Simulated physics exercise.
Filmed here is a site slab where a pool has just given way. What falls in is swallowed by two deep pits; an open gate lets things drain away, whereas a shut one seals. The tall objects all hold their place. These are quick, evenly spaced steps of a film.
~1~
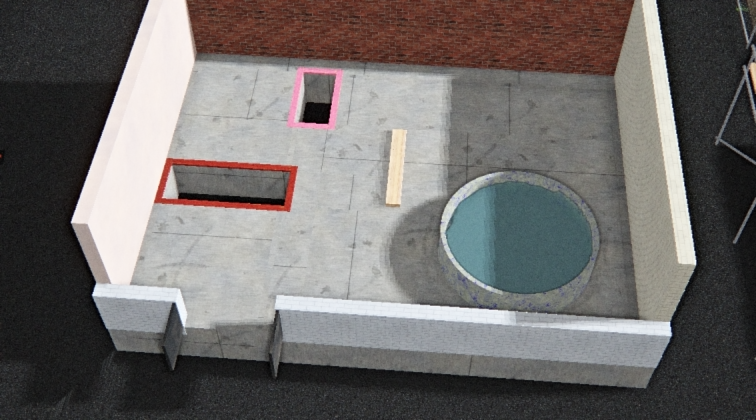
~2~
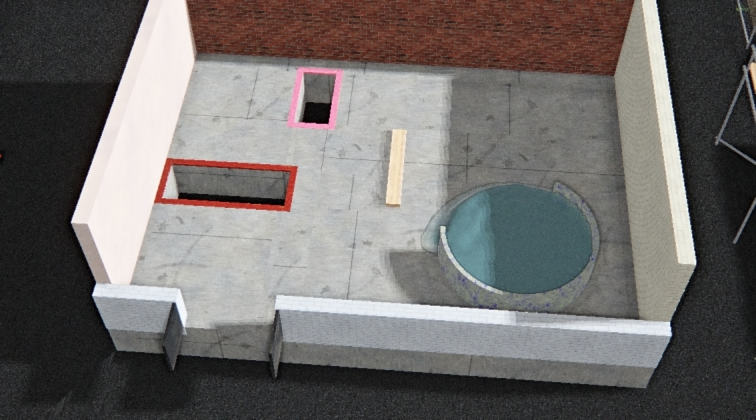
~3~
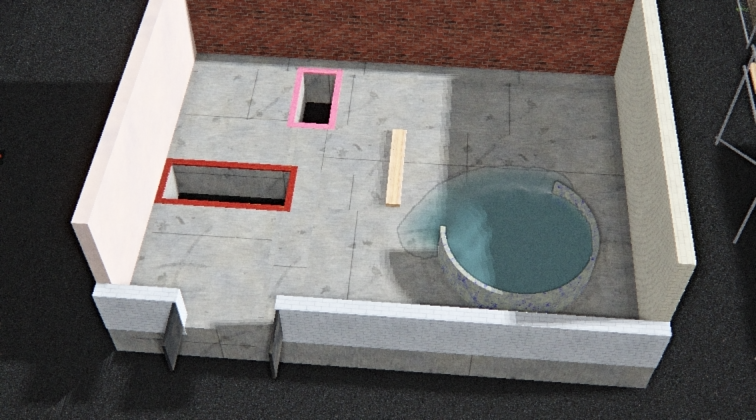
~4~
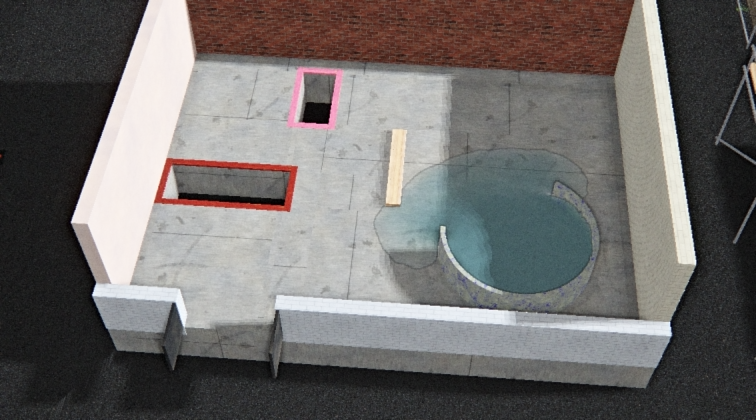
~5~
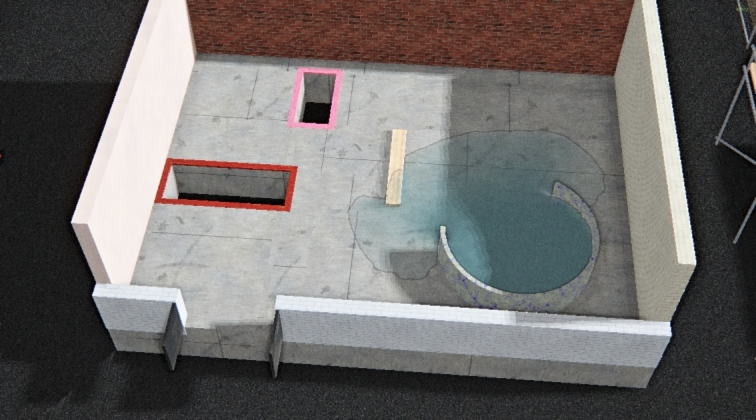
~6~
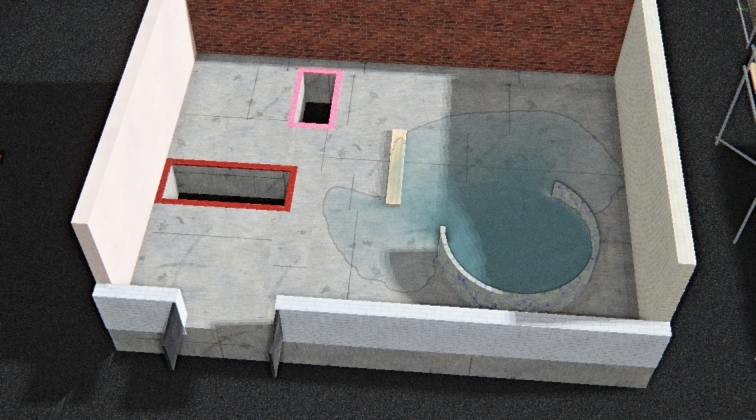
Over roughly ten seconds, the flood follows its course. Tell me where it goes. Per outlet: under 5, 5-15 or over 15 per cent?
Per outlet: Gate under 5 per cent; red pit 5-15 per cent; pink pit over 15 per cent.
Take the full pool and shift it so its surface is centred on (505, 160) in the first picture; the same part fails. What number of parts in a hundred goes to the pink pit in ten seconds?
Share in the pink pit - 40 %.
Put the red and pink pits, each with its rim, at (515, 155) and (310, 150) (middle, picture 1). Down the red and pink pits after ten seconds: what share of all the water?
Per cent, approx.: Red 50, pink 10.
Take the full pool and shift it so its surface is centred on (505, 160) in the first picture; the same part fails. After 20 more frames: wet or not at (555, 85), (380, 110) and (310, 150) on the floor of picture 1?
Looking at all three, I'd call them swamped, swamped, swamped.
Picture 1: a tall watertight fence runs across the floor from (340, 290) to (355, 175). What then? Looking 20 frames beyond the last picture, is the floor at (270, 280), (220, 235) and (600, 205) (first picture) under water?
As the points were listed, they come out free from flooding, free from flooding, and finally free from flooding.
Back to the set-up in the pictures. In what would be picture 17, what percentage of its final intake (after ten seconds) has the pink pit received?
About 5 per cent.
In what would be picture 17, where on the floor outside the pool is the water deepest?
Deepest spot: Around (424, 73).
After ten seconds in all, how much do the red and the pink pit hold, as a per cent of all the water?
I'd put them at roughly 10 and 26 per cent respectively.
A moment on, water covers 45 % of the floor; the gate 0 %, the red pit 1 %, the pink pit 0 %.
Next, water covers 55 % of the floor; the gate 0 %, the red pit 2 %, the pink pit 1 %.
Then, water covers 65 % of the floor; the gate 0 %, the red pit 4 %, the pink pit 8 %.
Later, water covers 65 % of the floor; the gate 0 %, the red pit 6 %, the pink pit 19 %.
In the end, water covers 85 % of the floor; the gate 1 %, the red pit 11 %, the pink pit 27 %.
